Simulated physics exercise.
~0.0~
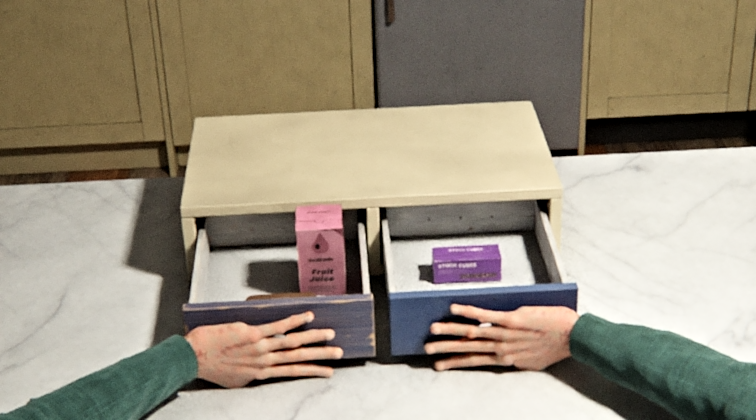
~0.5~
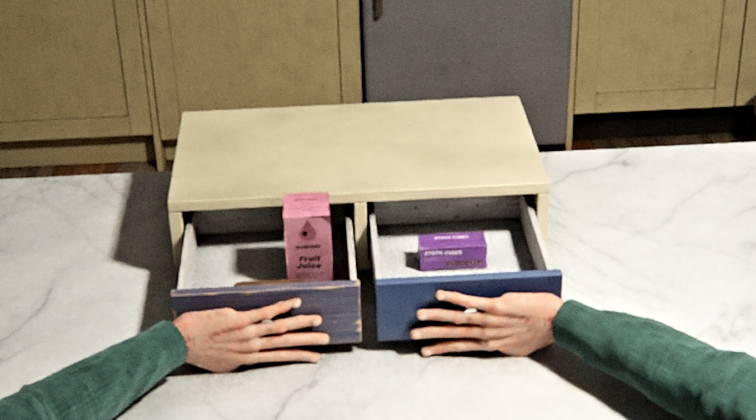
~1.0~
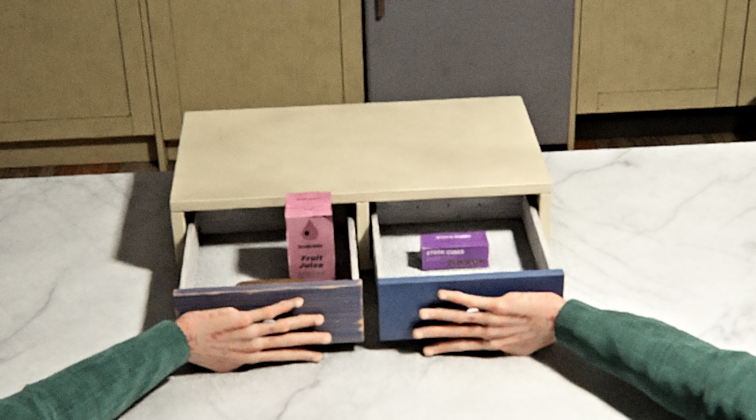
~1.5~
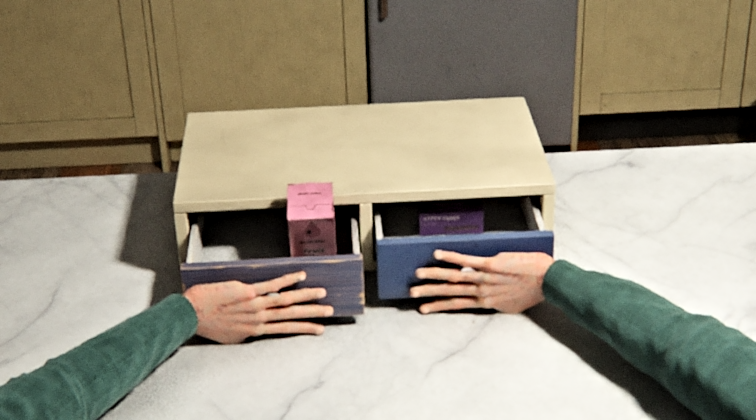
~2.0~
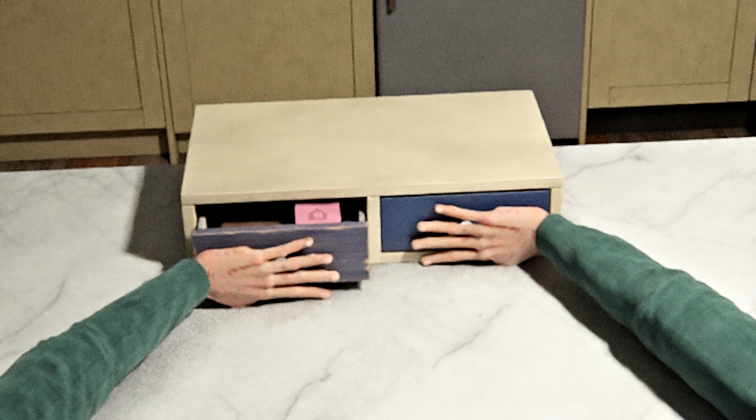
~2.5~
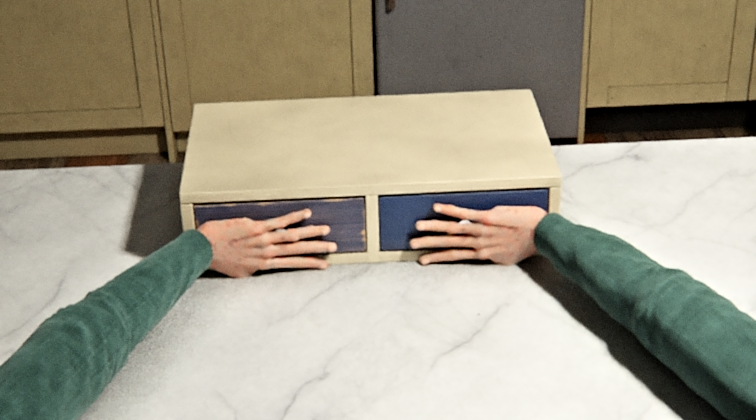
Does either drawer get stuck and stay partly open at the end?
No, neither drawer stays open. The right one closes first and the left one follows, and both end up fully shut.
